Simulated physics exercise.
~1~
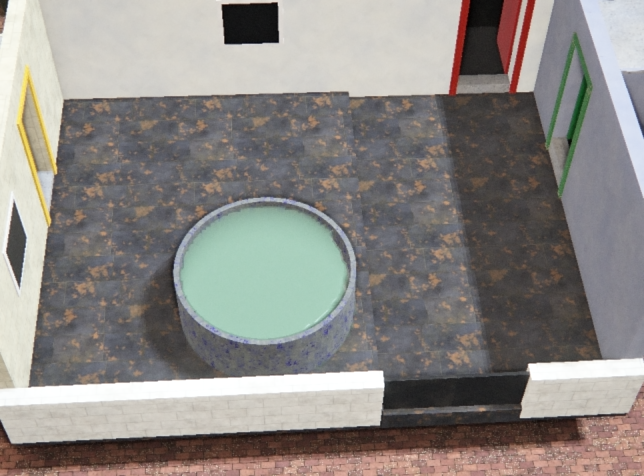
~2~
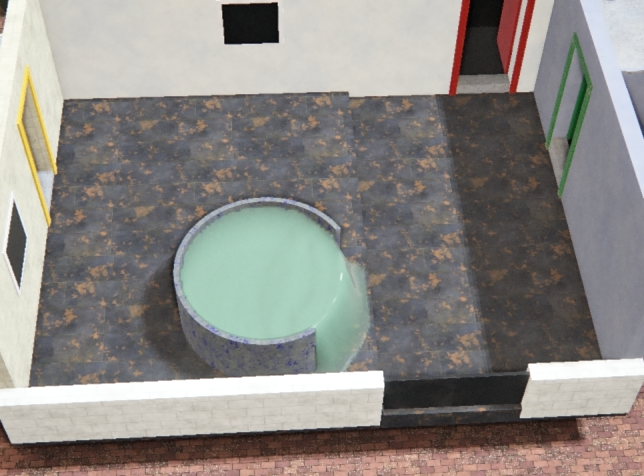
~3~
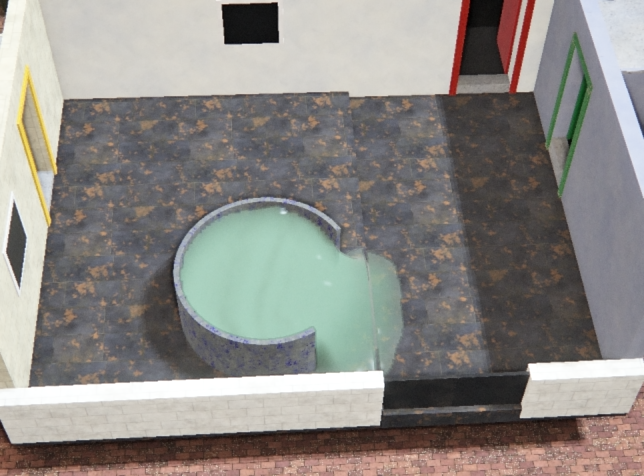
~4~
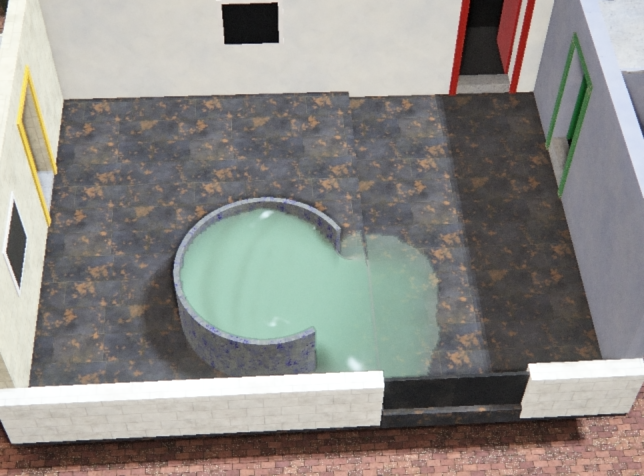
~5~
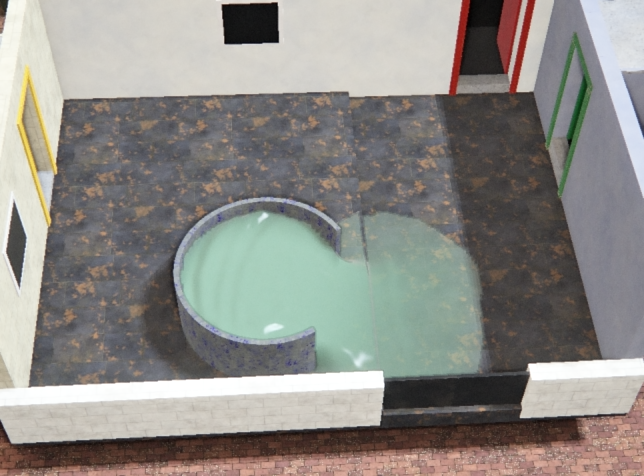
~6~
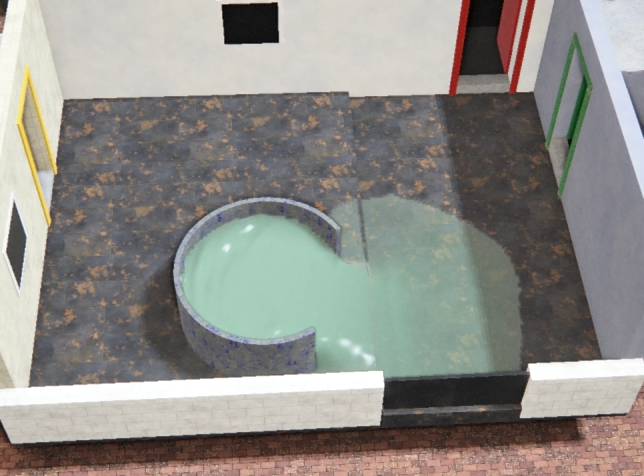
The clip opens on a round tank full of still, pale green water in a walled yard with a dark mottled floor. A gap appears in the tank's right side and water pours out through it. The water spreads rightward across the floor in a widening, rounded sheet, reaching the darker strip beyond.
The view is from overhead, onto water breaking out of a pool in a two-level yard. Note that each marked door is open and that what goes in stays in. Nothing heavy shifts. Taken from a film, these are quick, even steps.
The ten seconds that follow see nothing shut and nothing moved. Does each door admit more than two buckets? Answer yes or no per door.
Answers: The green door: No; the red door: Yes; the yellow door: No.
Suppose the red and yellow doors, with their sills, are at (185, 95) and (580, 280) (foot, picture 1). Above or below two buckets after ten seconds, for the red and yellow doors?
Well, red doesn't reach it and yellow overshoots.
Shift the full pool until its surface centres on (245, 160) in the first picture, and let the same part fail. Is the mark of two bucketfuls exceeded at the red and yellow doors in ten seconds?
I reckon the red door crosses the threshold while the yellow door never reaches the threshold.
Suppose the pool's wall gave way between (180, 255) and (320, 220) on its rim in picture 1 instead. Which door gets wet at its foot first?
Answer: The door marked yellow.
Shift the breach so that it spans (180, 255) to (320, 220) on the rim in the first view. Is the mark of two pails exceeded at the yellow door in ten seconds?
In that case yellow door ends up above.
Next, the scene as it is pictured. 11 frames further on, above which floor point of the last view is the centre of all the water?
Close to (431, 310).
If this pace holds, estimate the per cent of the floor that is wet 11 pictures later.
My estimate is close to 35 per cent.
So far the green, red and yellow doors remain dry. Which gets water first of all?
Answer: The one in green.
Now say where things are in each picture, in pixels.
In the first frame, still water in the round tank at (265, 271).
In the second frame, the front is at a hidden place, out from the gap at (348, 310).
In the third frame, water pours out at (348, 310) and has run to (371, 259).
In the fourth frame, the front is at (394, 242), out from the gap at (348, 313).
In the fifth frame, water pours out at (348, 313) and has run to (460, 253).
In the sixth frame, water pours out at (348, 313) and has run to a hidden place.
A moment on, water covers 35 % of the floor; the green door wet at the sill, nothing in, the red door not reached, the yellow door not reached.
Next, water covers 35 % of the floor; the green door wet at the sill, nothing in, the red door not reached, the yellow door not reached.
Then, water covers 50 % of the floor; the green door wet at the sill, nothing in, the red door over two buckets in, the yellow door not reached.
Later, water covers 80 % of the floor; the green door wet at the sill, nothing in, the red door far over two buckets in, the yellow door not reached.
In the end, water covers 85 % of the floor; the green door wet at the sill, nothing in, the red door far over two buckets in, the yellow door wet at the sill, nothing in.
